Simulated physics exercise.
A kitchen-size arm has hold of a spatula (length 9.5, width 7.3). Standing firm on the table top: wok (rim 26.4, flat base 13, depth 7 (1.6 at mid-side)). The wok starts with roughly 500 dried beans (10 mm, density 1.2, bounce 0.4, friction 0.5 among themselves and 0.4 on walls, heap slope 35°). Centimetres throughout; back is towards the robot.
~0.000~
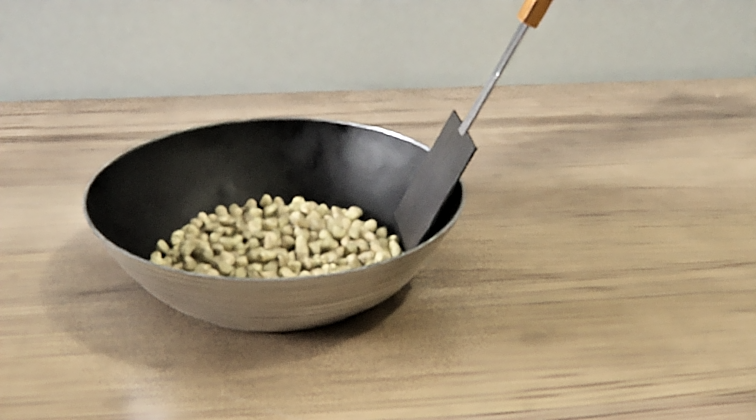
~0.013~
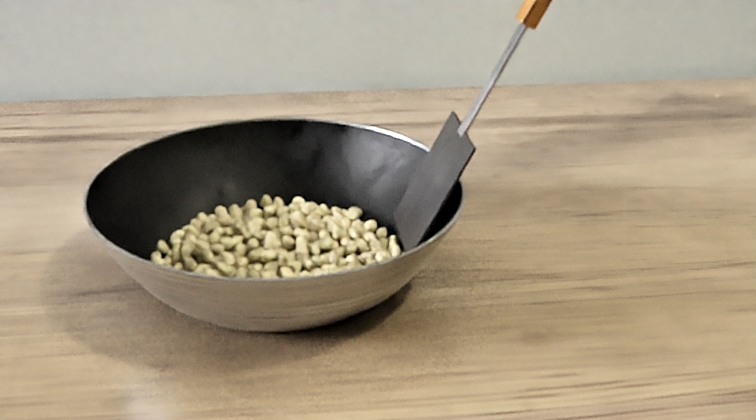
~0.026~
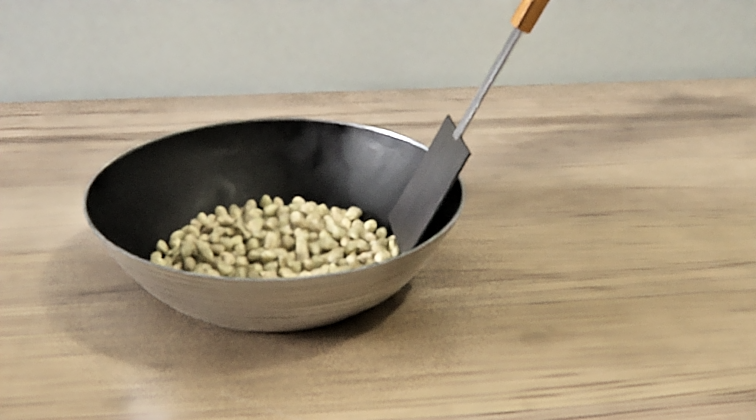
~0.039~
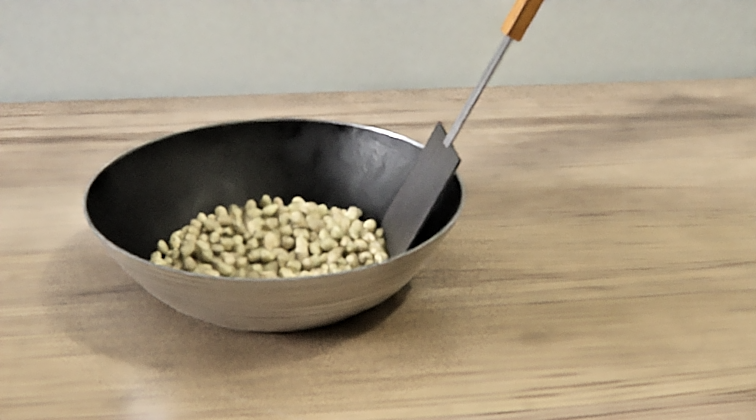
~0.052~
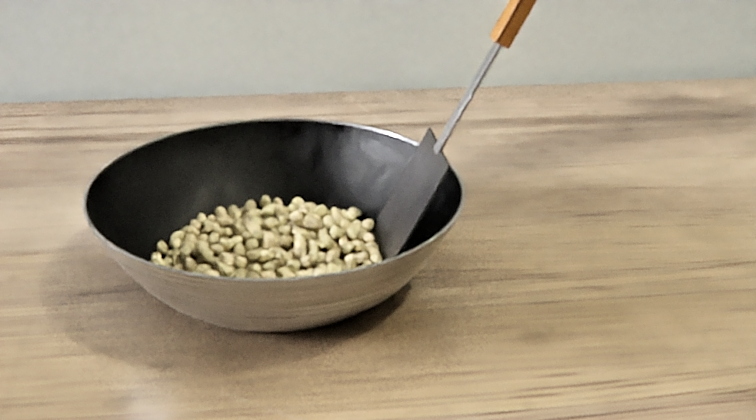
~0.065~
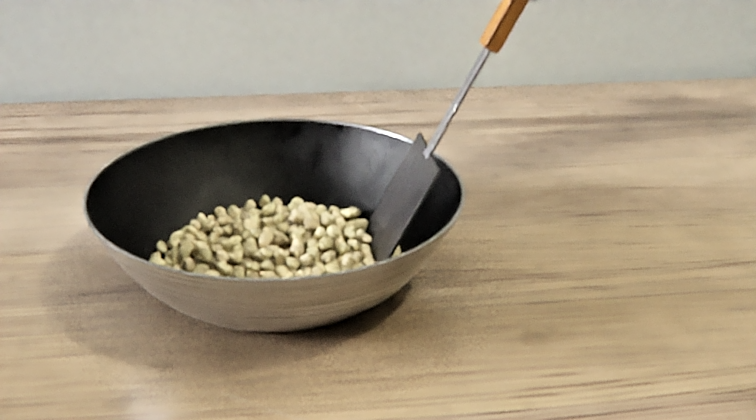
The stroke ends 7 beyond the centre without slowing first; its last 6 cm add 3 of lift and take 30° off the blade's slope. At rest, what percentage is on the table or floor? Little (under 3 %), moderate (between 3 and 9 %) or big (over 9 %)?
Share on the table or floor: Little (under 3 %).
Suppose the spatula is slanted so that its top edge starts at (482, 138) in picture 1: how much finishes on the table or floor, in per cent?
Some 0 per cent.
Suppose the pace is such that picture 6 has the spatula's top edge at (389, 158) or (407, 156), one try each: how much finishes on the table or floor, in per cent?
Some 5 and 0 per cent.
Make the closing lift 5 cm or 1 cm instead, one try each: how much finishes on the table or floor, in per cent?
Some 0 and 0 per cent.
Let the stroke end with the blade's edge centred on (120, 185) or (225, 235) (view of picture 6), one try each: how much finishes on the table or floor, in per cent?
About 20 and 0 per cent.
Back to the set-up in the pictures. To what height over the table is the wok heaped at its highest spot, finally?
Some 6.5 cm.
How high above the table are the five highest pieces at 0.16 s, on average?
Roughly 9 cm.
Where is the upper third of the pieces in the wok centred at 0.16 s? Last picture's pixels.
At about (217, 245).
By 0.16 s, sloping 63°, highest piece 15 above the table; 497 in the wok, 1 on the blade or in flight.
By 0.25 s, sloping 51°, highest piece 24 above the table; 497 in the wok, 1 on the blade or in flight.
By 0.49 s, sloping 33°, highest piece 6 above the table; 496 in the wok, 1 on the table or floor, 1 on the blade or in flight.
By 1.54 s, sloping 33°, highest piece 6 above the table; 496 in the wok, 2 on the table or floor.
Final count, 496 in the wok, 2 on the table or floor. That is 0 % on the table or floor.
